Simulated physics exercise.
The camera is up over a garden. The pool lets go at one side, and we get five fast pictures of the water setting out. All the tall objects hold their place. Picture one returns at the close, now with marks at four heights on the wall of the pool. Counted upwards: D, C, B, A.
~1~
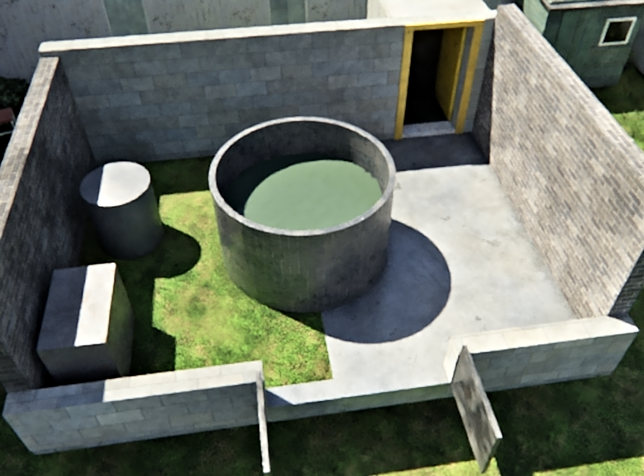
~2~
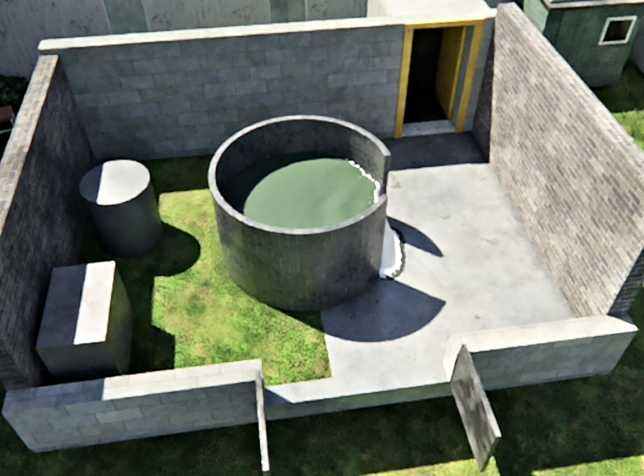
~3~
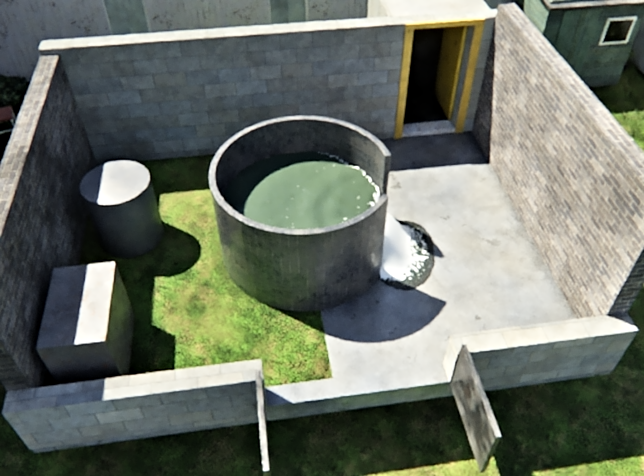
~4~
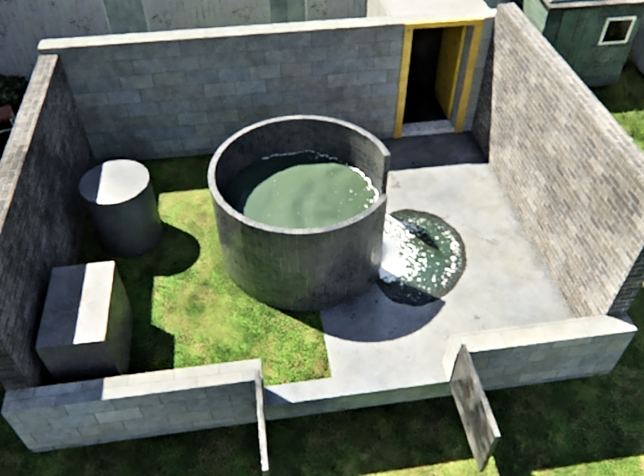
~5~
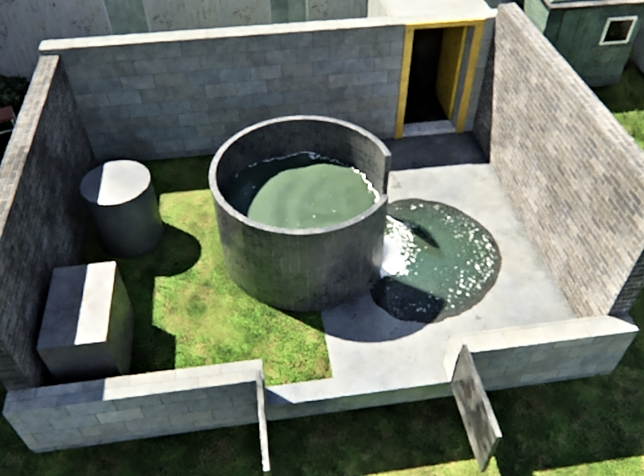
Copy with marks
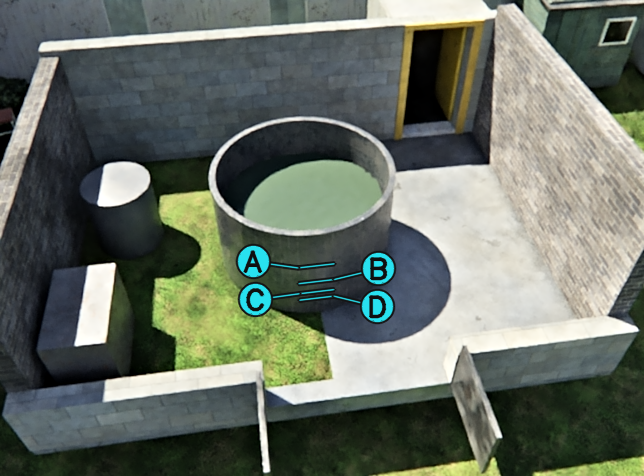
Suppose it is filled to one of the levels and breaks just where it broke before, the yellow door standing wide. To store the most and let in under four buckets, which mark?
Level C just does it.
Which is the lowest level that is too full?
The answer is B.
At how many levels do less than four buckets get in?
Two of the four.
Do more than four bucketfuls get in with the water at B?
Yes, that goes wrong.
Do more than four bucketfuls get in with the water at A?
Yes.
On the marked copy, A at (316, 265); B at (316, 281); C at (316, 291); D at (316, 298); from the bottom up D, C, B, A.
If A is chosen, dozens of bucketfuls pour in.
If B is chosen, about 10 bucketfuls get in.
If C is chosen, a bucket or two gets in.
If D is chosen, nothing gets over.
